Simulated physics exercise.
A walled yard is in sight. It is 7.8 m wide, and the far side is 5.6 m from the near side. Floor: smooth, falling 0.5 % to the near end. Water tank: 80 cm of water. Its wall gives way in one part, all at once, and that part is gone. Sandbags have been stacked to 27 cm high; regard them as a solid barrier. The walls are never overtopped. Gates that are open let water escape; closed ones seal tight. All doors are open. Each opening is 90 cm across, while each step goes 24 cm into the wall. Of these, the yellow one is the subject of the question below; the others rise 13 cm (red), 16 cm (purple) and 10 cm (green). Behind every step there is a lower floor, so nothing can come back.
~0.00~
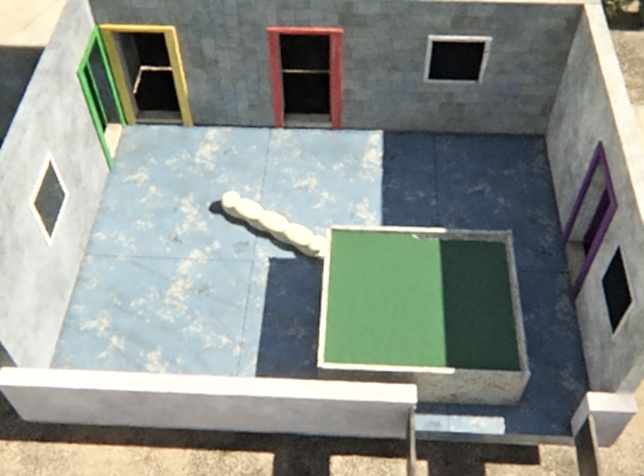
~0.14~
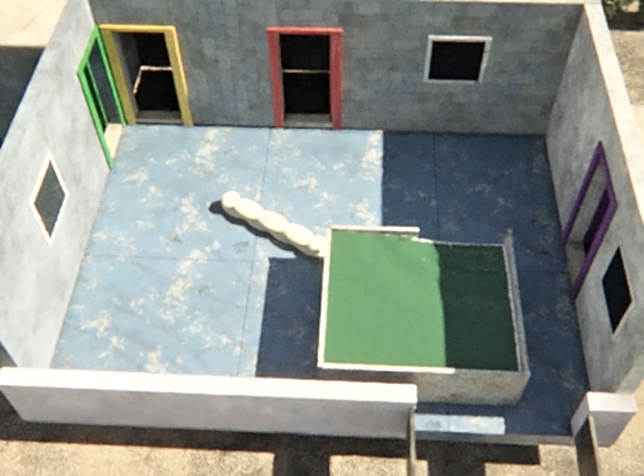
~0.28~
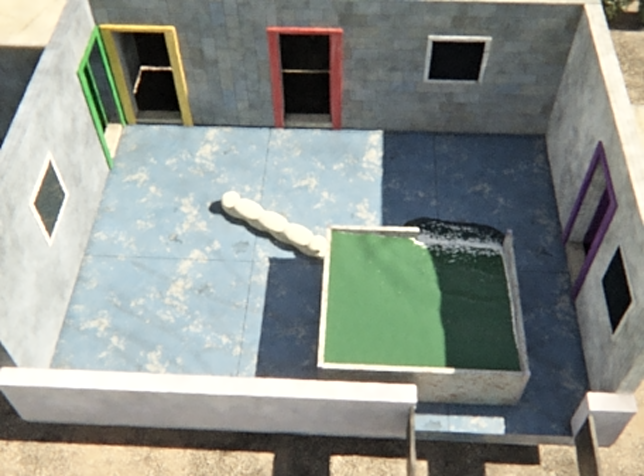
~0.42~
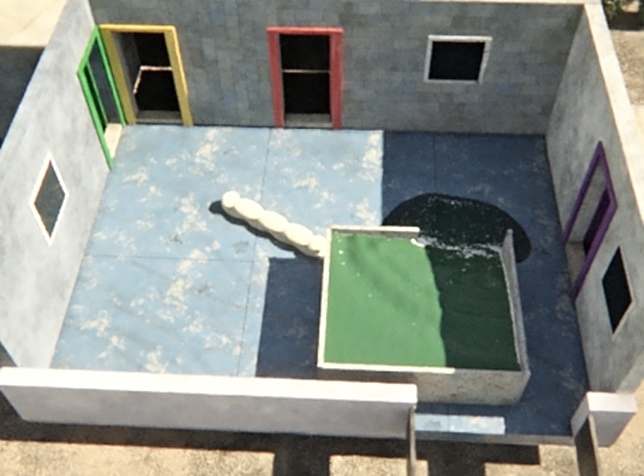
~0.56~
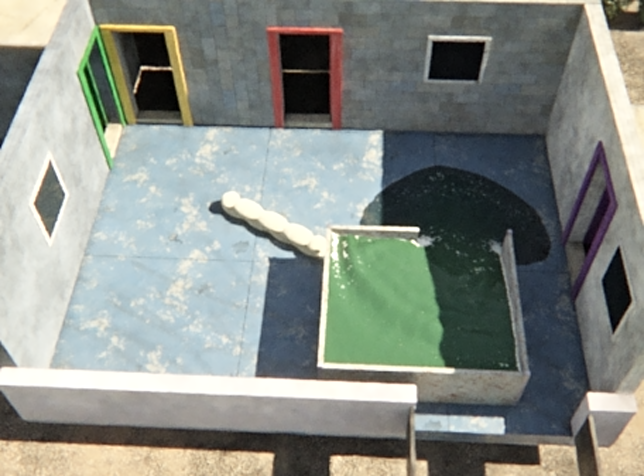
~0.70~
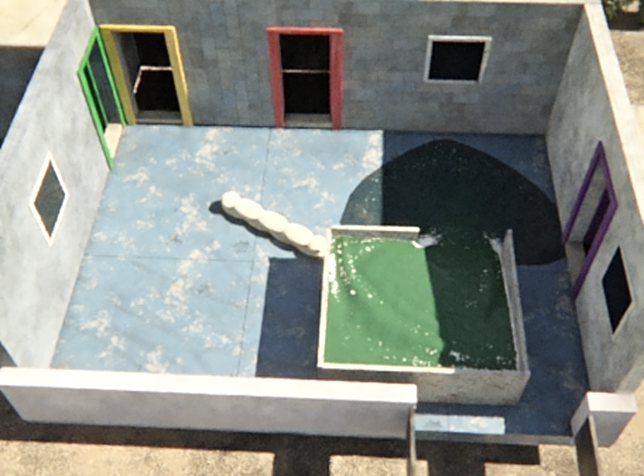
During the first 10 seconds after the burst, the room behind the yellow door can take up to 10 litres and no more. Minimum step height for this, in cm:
18 cm, roughly.
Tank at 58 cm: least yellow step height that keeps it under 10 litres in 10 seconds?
Then a height close to 13.0 cm.
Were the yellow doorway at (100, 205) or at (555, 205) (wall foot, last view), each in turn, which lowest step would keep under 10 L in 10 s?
You'd want about 20 cm there first, then about 30 cm.
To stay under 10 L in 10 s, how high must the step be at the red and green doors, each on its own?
You'd want about 12.0 centimetres at red and about 23 centimetres at green.
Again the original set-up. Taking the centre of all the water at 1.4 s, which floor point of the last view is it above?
It lies near (429, 279) in the last picture.
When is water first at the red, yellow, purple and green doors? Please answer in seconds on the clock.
Arrives: Red 1.6 s / yellow 2.8 s / purple 1.0 s / green 3.2 s.
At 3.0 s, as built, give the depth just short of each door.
Door by door, in centimetres - red 14, yellow 3, purple 4, green 0.
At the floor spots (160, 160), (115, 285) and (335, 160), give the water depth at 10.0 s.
Close to 14, 6 and 7 cm, one after the other.
After 1.4 s water covers 30 % of the floor, deepest (54 cm) near (543, 135); it has not reached the yellow door.
After 3.0 s water covers 45 % of the floor, deepest (40 cm) near (478, 184); 3 cm at the yellow door, 0 litres in over its 10 cm step.
After 10.0 s water covers 95 % of the floor, deepest (16 cm) near (41, 396); 15 cm at the yellow door, 98 litres in over its 10 cm step.
At the yellow door as built, the water arrived by 2.8 s and peaked near 19 cm at 7.0 s.
With a step of 16 cm, 22 litres would have come in within the 10 s; with 22 cm, 2 litres. So under 10 litres takes about 18 cm.
